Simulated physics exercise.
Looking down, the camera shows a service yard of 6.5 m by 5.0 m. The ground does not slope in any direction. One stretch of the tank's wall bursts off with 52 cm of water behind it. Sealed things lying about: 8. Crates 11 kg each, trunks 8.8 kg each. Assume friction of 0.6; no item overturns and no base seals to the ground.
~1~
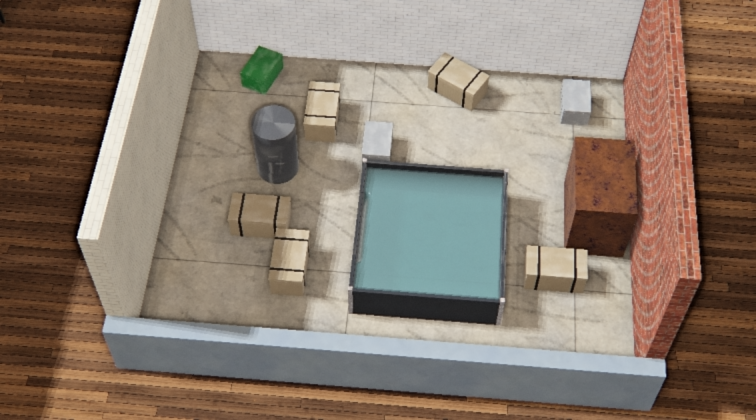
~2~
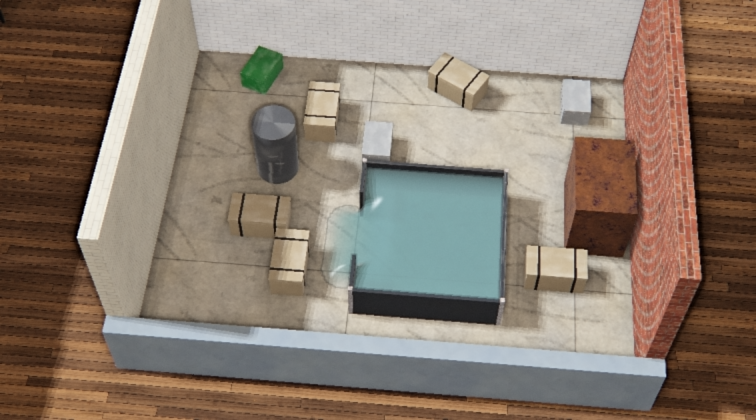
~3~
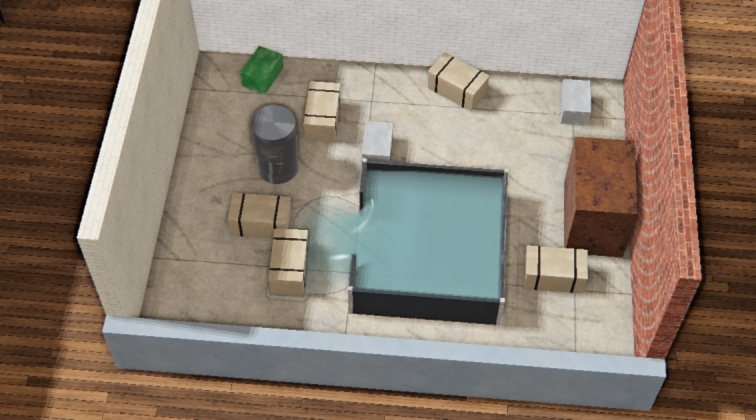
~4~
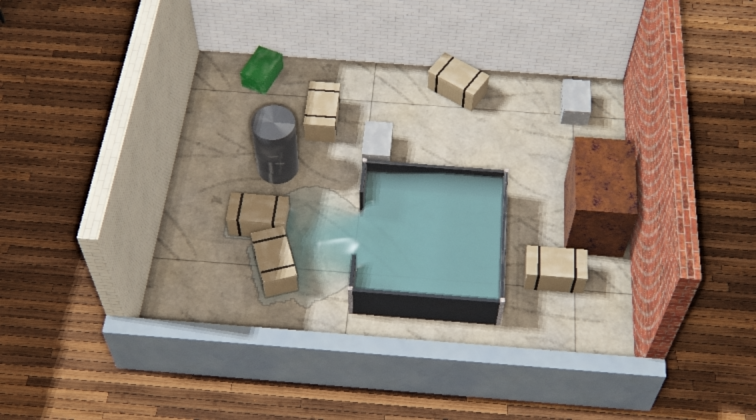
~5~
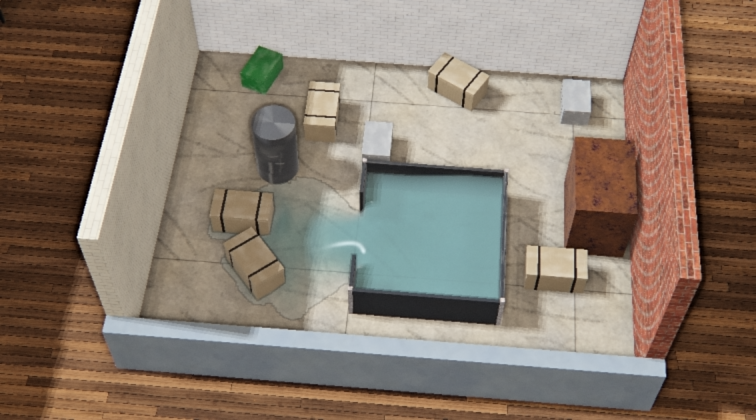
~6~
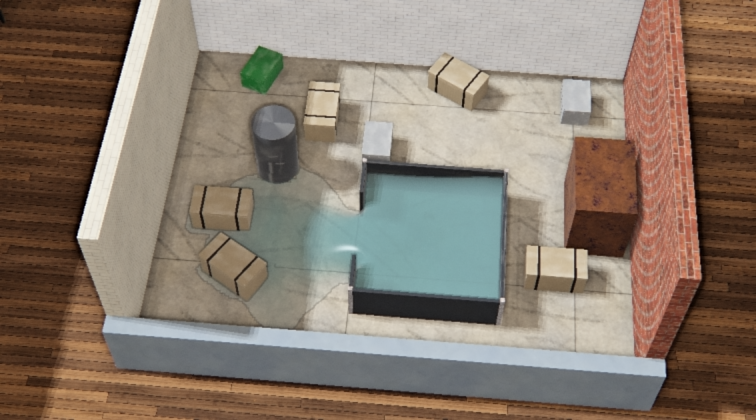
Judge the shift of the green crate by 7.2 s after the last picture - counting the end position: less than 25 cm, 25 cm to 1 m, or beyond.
The way I see it, it gets displaced a long stretch.
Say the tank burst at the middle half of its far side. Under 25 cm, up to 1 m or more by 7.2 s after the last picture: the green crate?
In that scenario the green crate would have been washed far off.
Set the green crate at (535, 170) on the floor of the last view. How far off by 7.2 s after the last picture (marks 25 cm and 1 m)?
What happens is that it keeps still.
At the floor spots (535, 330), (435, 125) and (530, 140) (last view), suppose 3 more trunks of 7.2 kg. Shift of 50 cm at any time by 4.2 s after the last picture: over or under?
Well, in that order it's lower, lower and lower.
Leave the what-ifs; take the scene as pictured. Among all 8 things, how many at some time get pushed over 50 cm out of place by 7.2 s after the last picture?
It adds up to 5.
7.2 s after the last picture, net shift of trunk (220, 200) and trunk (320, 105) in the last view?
Lab note - net shifts in order: 250 cm; 80 cm.
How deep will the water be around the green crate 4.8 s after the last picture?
4 cm or so.
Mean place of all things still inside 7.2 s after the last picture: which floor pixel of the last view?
The centre is close to (439, 162).
Then, 0.9 s after the last picture the green crate is near (261, 63), 0.0 m from its start, aground; 2 afloat.
Then, 2.8 s after the last picture the green crate is near (293, 61), 0.5 m from its start, afloat; 3 afloat.
Then, 4.8 s after the last picture the green crate is near (420, 95), 2.4 m from its start, aground; 3 afloat.
Then, 7.2 s after the last picture the green crate is near (507, 134), 3.8 m from its start, aground; 4 afloat.
